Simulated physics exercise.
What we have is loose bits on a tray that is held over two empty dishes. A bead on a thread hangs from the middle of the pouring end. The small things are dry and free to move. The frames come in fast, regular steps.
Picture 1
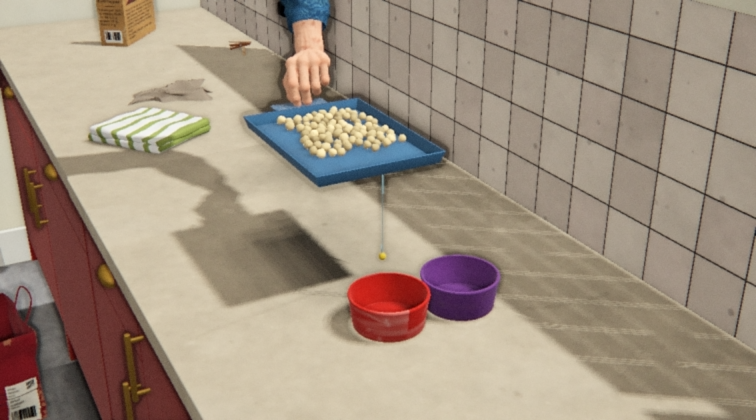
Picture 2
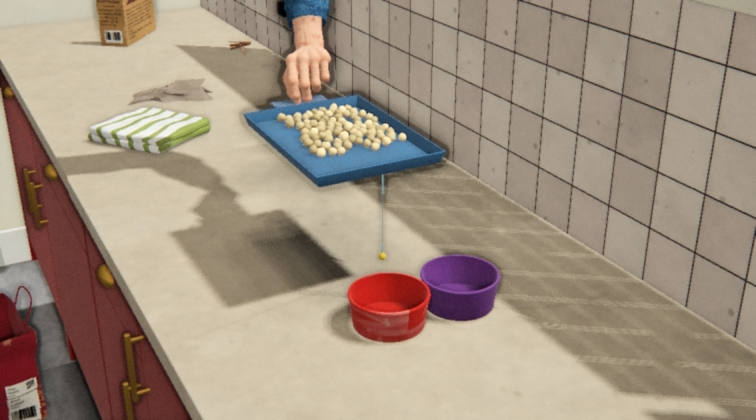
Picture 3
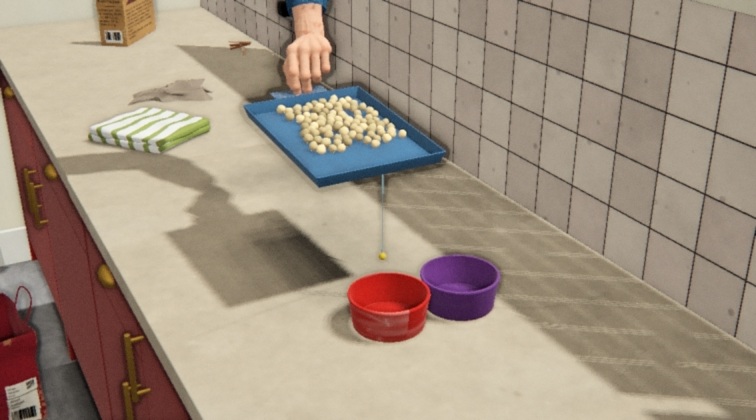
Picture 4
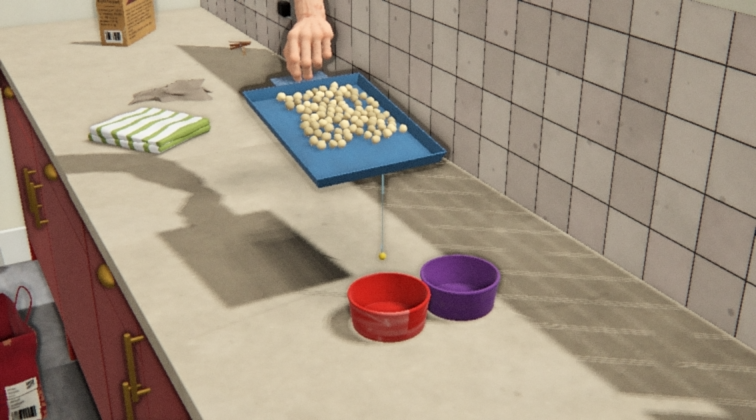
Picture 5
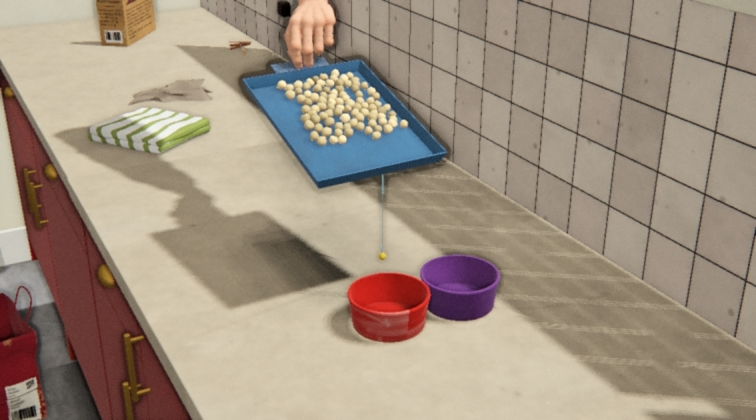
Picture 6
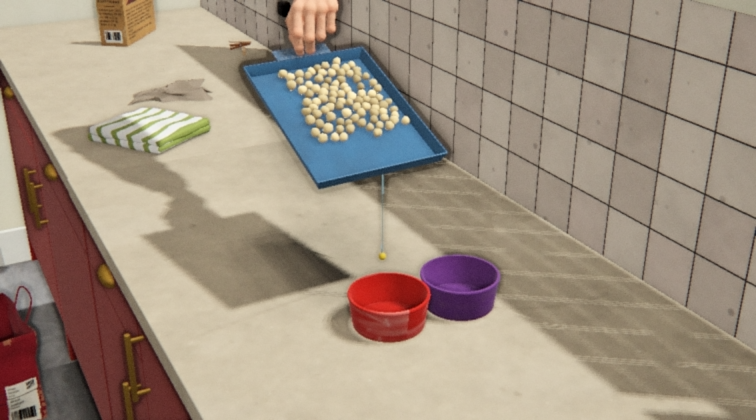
On a kitchen counter, a hand held a blue tray of macadamia nuts above a red dish and a purple one, then gradually raised its back end while the nuts stayed bunched together.
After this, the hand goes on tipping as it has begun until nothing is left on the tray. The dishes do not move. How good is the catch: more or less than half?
The two hold over half of the load.
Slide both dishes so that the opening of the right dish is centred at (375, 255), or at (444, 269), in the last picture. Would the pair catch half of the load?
At the first place below a half, at the second more than half.
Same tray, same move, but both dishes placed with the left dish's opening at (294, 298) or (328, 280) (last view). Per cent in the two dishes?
Roughly 50 per cent, and 20 per cent.
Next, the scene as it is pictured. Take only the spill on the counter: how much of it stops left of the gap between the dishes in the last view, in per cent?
Near 90 %.
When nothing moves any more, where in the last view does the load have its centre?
Roughly at (397, 315).
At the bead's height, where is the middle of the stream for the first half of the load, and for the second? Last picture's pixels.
At about (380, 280), then at (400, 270).
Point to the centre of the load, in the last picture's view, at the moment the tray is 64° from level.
At about (375, 164).
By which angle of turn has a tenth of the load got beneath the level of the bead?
Around 75° of tilt.
Just after the last frame, tray tipped steeply; the larger part on the tray; about a tenth in the air.
A moment on, tray tipped past a quarter turn; roughly half on the tray; about a tenth in the left dish; about a tenth in the right dish; about a tenth outside both; roughly a quarter in the air.
Further on, tray tipped past a quarter turn; roughly half in the left dish; roughly a quarter in the right dish; roughly a quarter outside both; just a few in the air.
When it is over, tray tipped past a quarter turn; roughly half in the left dish; roughly a quarter in the right dish; roughly a quarter outside both; just a few in the air.
